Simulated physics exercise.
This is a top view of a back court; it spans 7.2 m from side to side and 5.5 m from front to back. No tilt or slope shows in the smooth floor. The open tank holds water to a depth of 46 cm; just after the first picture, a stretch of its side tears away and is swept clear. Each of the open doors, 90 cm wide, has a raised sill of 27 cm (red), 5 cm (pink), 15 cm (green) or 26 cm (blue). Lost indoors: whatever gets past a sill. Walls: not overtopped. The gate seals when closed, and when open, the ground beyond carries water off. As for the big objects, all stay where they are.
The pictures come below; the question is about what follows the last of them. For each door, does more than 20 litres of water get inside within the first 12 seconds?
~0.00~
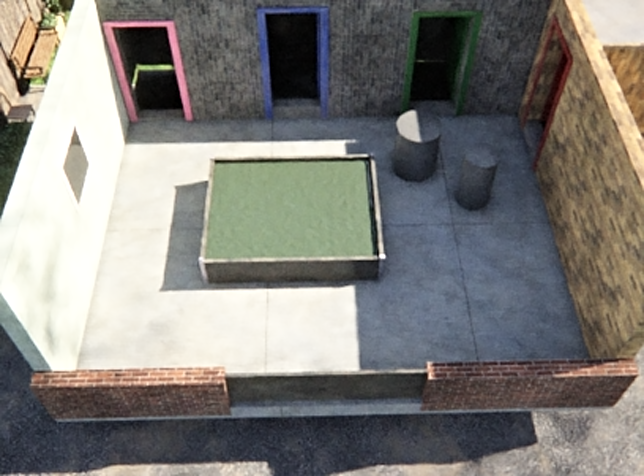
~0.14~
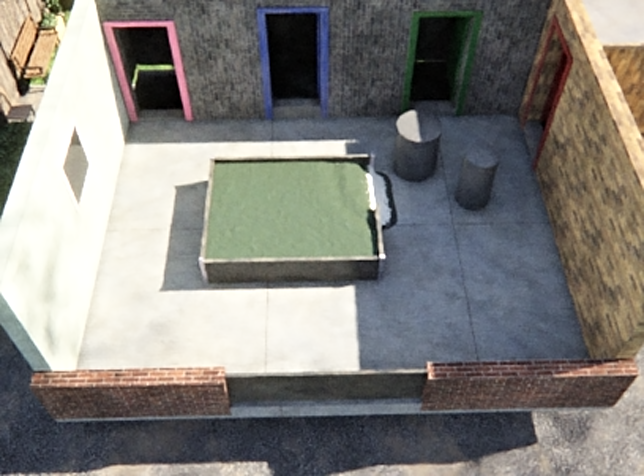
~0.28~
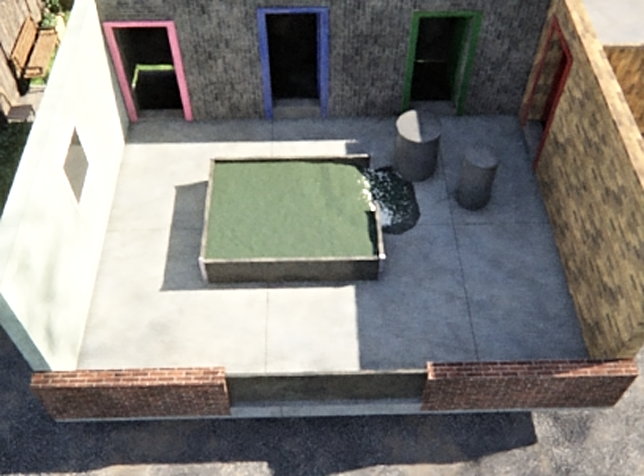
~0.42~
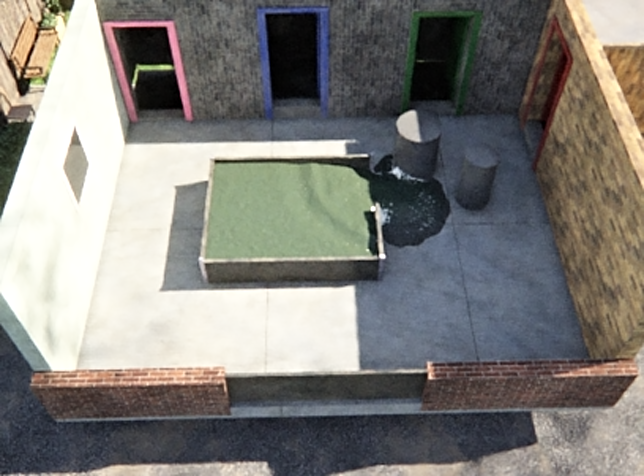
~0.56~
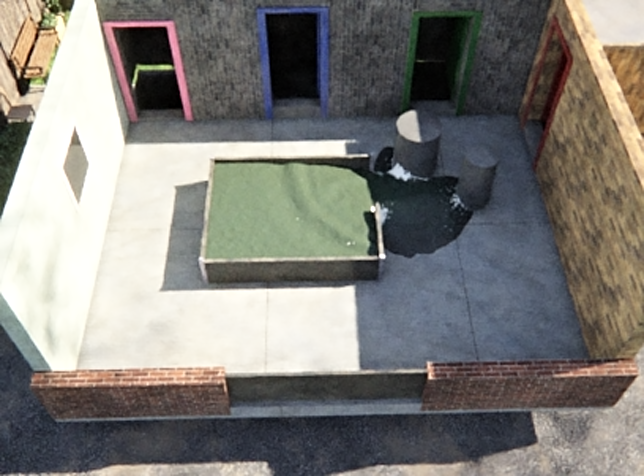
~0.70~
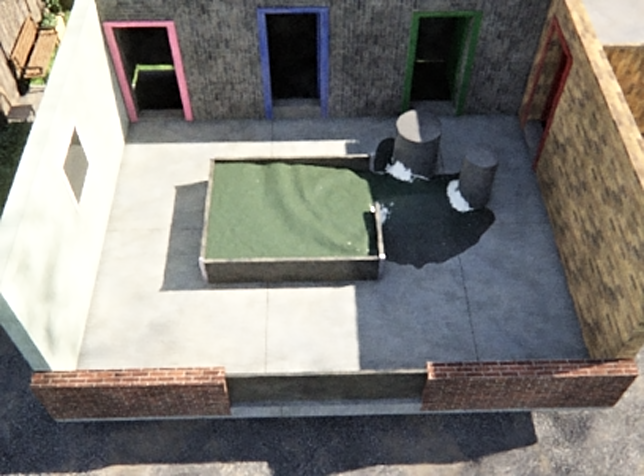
Door by door: The red door, no; the pink door, no; the green door, no; the blue door, no.
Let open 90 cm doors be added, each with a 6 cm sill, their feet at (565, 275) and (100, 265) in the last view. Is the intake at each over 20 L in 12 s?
The first doorway goes beyond and the second stays inside.
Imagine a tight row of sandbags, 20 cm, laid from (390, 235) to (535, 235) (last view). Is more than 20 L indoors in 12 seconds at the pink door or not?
Measured against that limit, the pink door comes out beyond it.
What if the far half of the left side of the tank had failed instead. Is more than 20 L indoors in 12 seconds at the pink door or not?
Measured against that limit, the pink door goes beyond it.
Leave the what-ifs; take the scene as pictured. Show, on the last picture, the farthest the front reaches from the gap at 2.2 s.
Somewhere about (588, 360).
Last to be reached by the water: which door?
The pink door.
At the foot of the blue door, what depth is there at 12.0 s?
It's some 4.0 centimetres deep.
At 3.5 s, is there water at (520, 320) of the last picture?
By then the spot is drenched.
After 1.4 s water covers 20 % of the floor and is deepest (36 cm) near (400, 184); red door not reached, pink door not reached, green door not reached, blue door not reached.
After 2.2 s water covers 30 % of the floor and is deepest (34 cm) near (445, 199); red door 10 cm at the sill, 0 L in, pink door not reached, green door 6 cm at the sill, 0 L in, blue door 3 cm at the sill, 0 L in.
After 3.5 s water covers 45 % of the floor and is deepest (26 cm) near (582, 383); red door 13 cm at the sill, 0 L in, pink door not reached, green door 10 cm at the sill, 0 L in, blue door 5 cm at the sill, 0 L in.
After 7.0 s water covers 85 % of the floor and is deepest (16 cm) near (445, 199); red door 11 cm at the sill, 0 L in, pink door 3 cm at the sill, 0 L in, green door 10 cm at the sill, 0 L in, blue door 6 cm at the sill, 0 L in.
After 12.0 s water covers 100 % of the floor and is deepest (12 cm) near (144, 347); red door 7 cm at the sill, 0 L in, pink door 6 cm at the sill, 8 L in, green door 7 cm at the sill, 0 L in, blue door 4 cm at the sill, 0 L in.
